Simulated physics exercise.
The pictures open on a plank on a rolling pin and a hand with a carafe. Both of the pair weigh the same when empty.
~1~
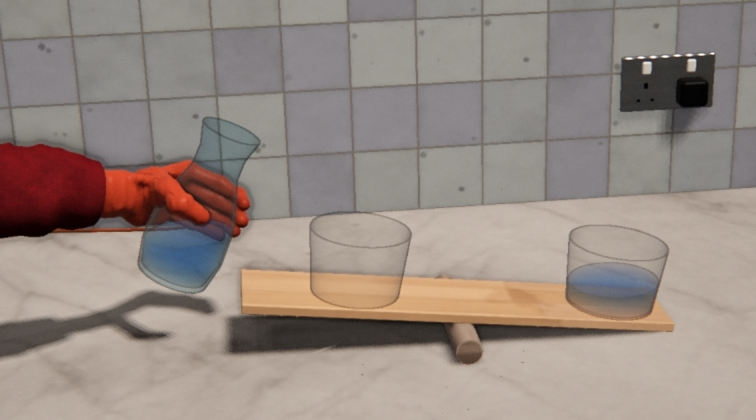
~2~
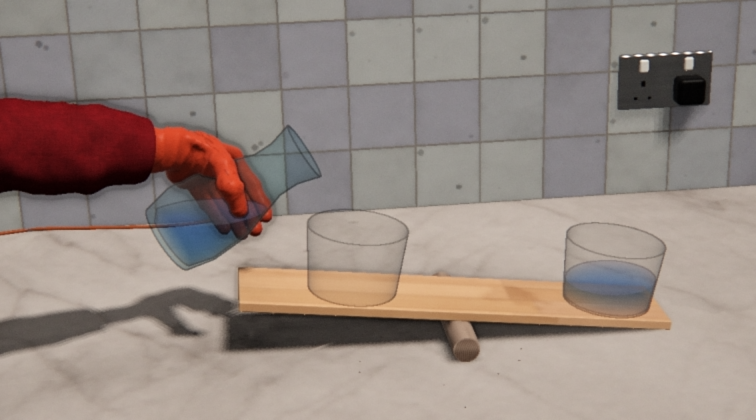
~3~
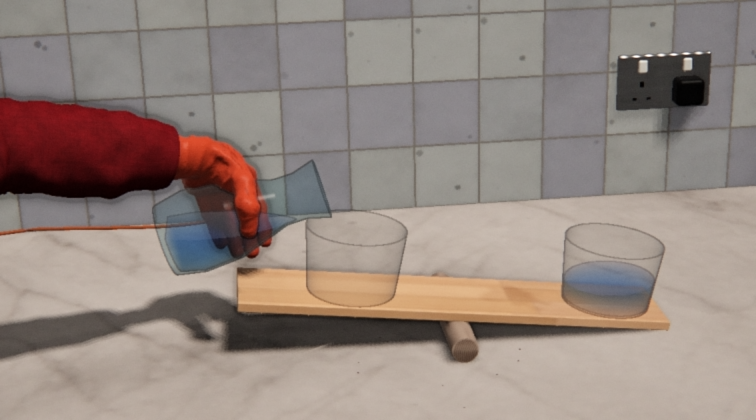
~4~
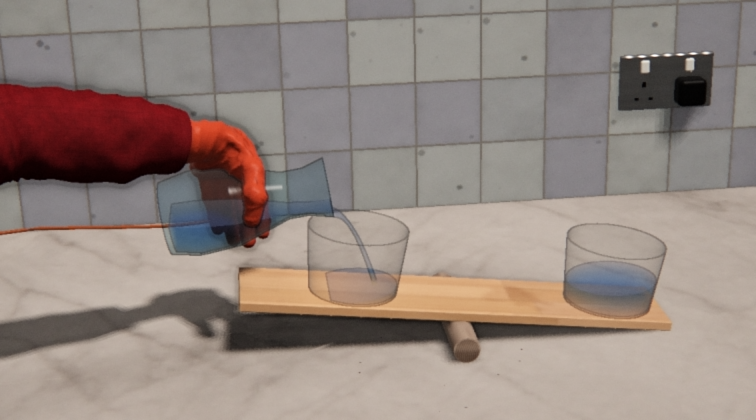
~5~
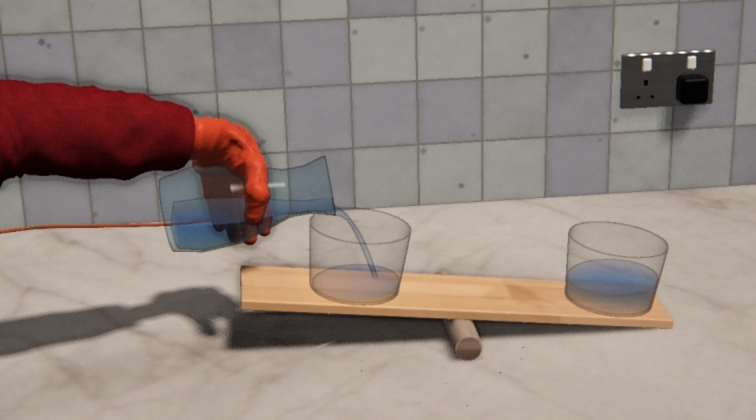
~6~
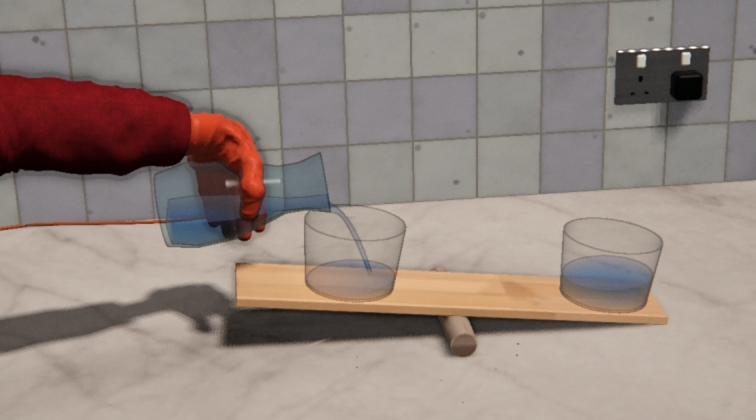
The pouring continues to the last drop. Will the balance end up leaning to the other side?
No - it's going to stay unchanged, I'd say.
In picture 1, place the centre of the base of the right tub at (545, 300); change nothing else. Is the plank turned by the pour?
As I see it, it turns over.
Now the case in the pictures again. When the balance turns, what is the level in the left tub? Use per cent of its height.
About 65 per cent.
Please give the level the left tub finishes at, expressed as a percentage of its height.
I'd put it at some 45 per cent.
Shortly, the left tub is about a quarter full; the plank leans as before.
Then, the left tub is about a third full; the plank leans as before.
At the finish, the left tub is about half full; the plank leans as before.
